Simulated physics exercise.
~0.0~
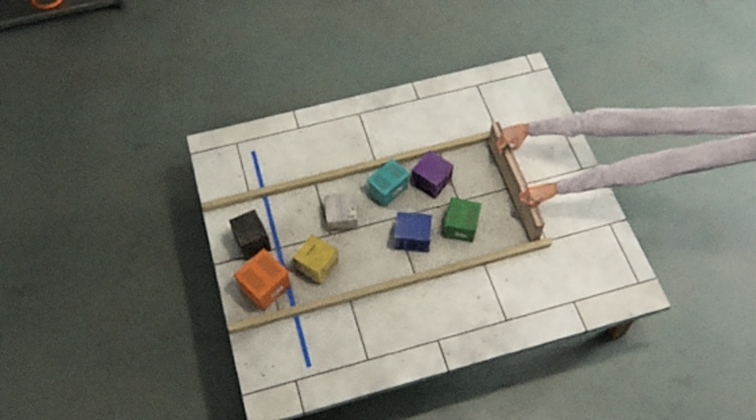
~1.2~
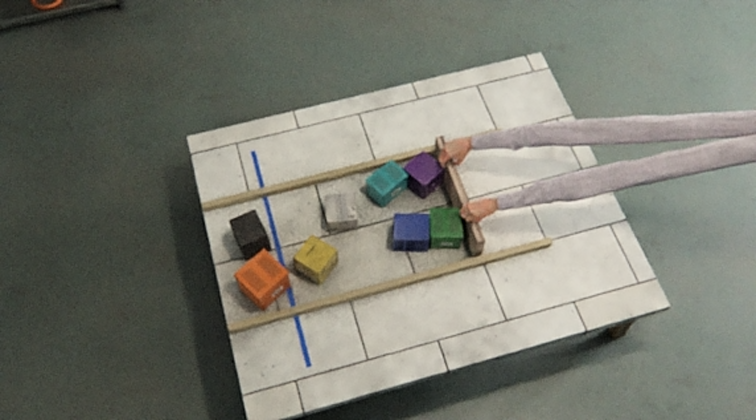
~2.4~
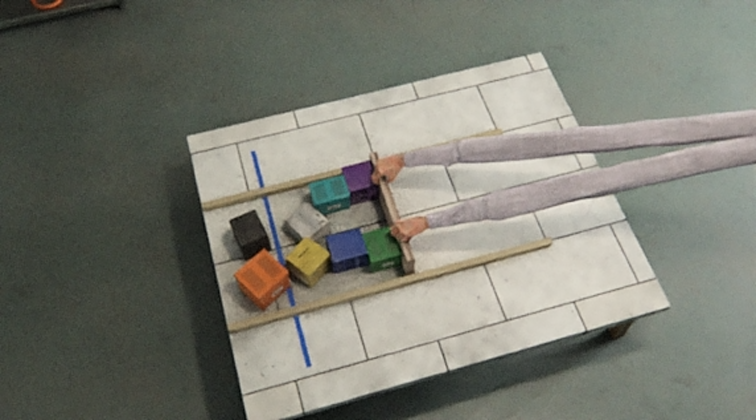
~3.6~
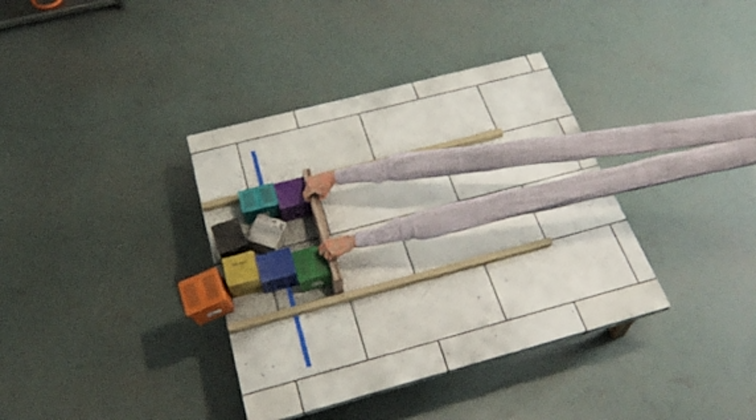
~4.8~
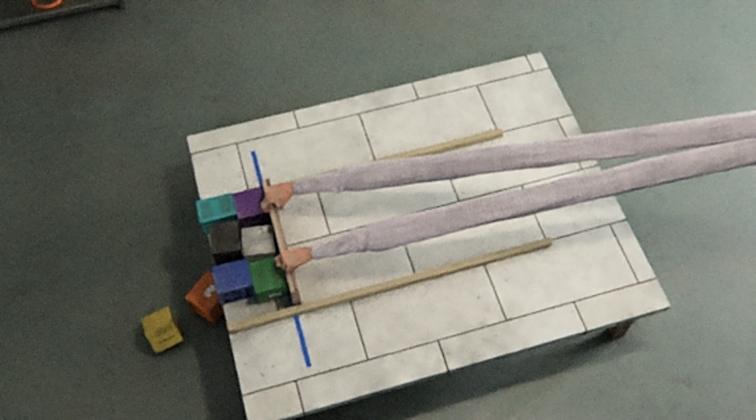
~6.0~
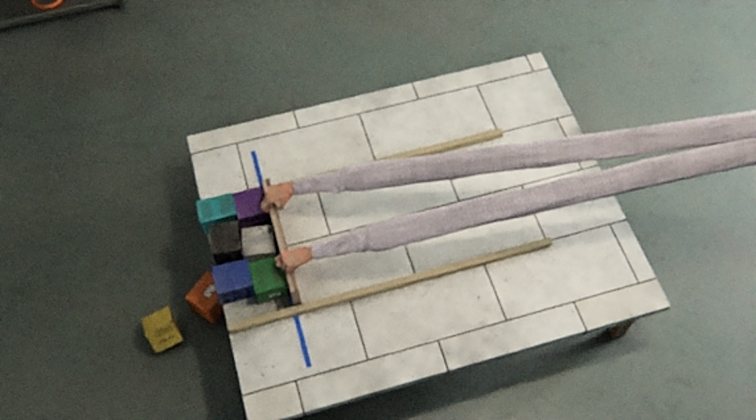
Two hands pushing a plank left along a table, bunching colourful boxes together until yellow and orange ones drop off the end.
